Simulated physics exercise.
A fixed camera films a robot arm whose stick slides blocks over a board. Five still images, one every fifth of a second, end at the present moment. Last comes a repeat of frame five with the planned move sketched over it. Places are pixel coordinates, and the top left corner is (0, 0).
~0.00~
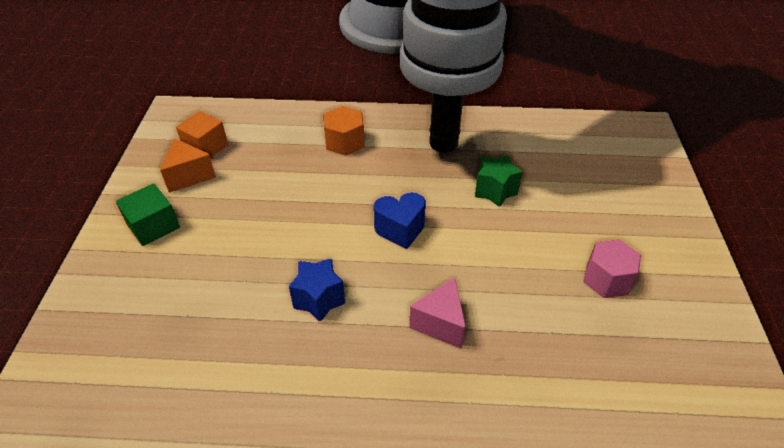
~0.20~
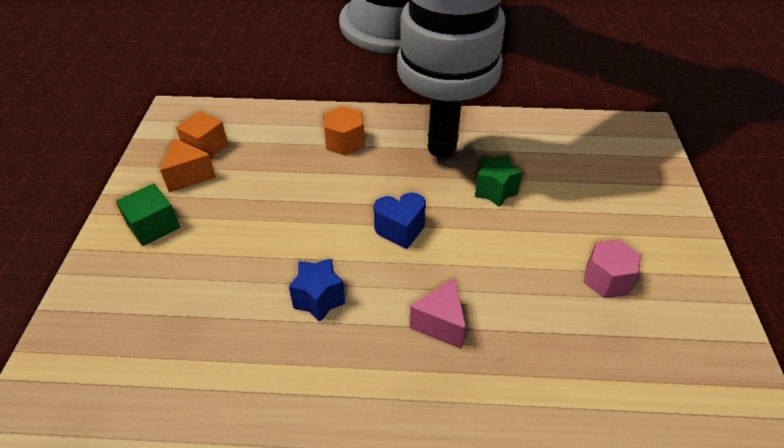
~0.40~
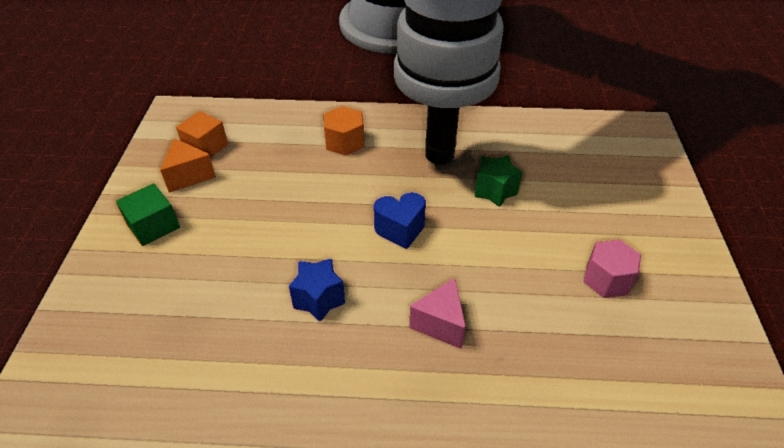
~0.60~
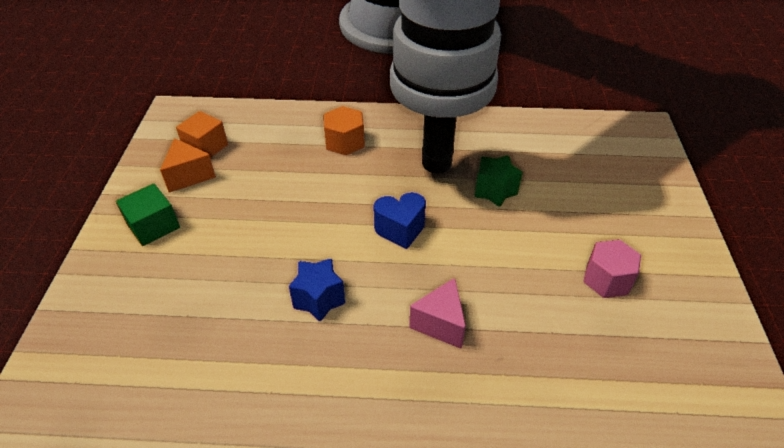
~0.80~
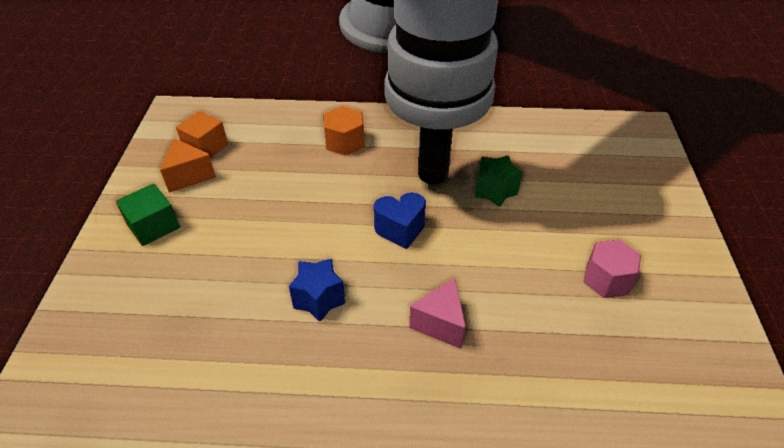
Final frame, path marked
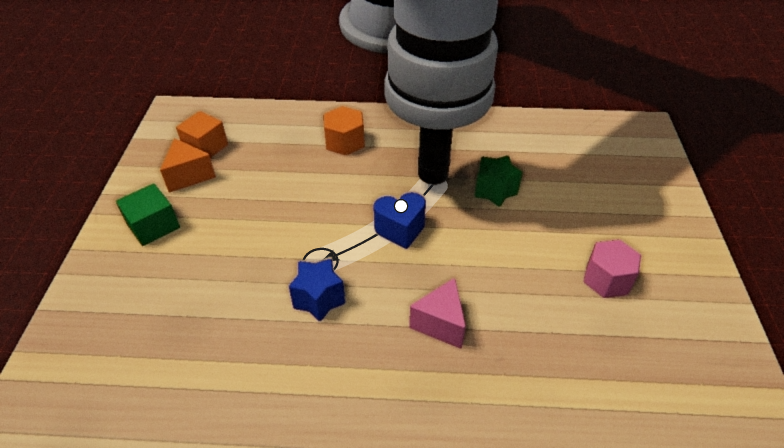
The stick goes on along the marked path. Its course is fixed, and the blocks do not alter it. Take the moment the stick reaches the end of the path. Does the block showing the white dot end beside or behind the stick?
Yes
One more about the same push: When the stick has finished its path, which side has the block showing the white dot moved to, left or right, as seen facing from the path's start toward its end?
Towards the left-hand side.
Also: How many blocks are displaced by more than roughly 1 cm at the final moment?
I'm going with one.
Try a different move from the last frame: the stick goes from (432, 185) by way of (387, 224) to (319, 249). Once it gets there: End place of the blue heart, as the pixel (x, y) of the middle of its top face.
Pixel (390, 232).
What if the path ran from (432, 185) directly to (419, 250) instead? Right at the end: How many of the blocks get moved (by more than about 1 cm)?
I expect one block to move.
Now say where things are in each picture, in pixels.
The first frame shows tip of the stick (444, 145), middles of tops, blue star (316, 276), blue heart (401, 206).
The second frame shows stick (442, 149), nothing pushed.
The third frame shows stick (440, 156), nothing pushed.
The fourth frame shows stick (437, 165), nothing pushed.
The fifth frame shows stick (433, 175), blue star (316, 276), blue heart (401, 206).
The line goes from (432, 185) through (405, 214) and (368, 240) to (320, 262); the dot is on the blue heart.
What follows on the original path. One third of the way, stick (405, 204); blue heart (391, 218).
Two thirds of the way, stick (367, 230); blue heart (369, 249), turned 30° anticlockwise.
At the end, stick (319, 252); blue star unmoved; blue heart (369, 250), turned 30° anticlockwise.
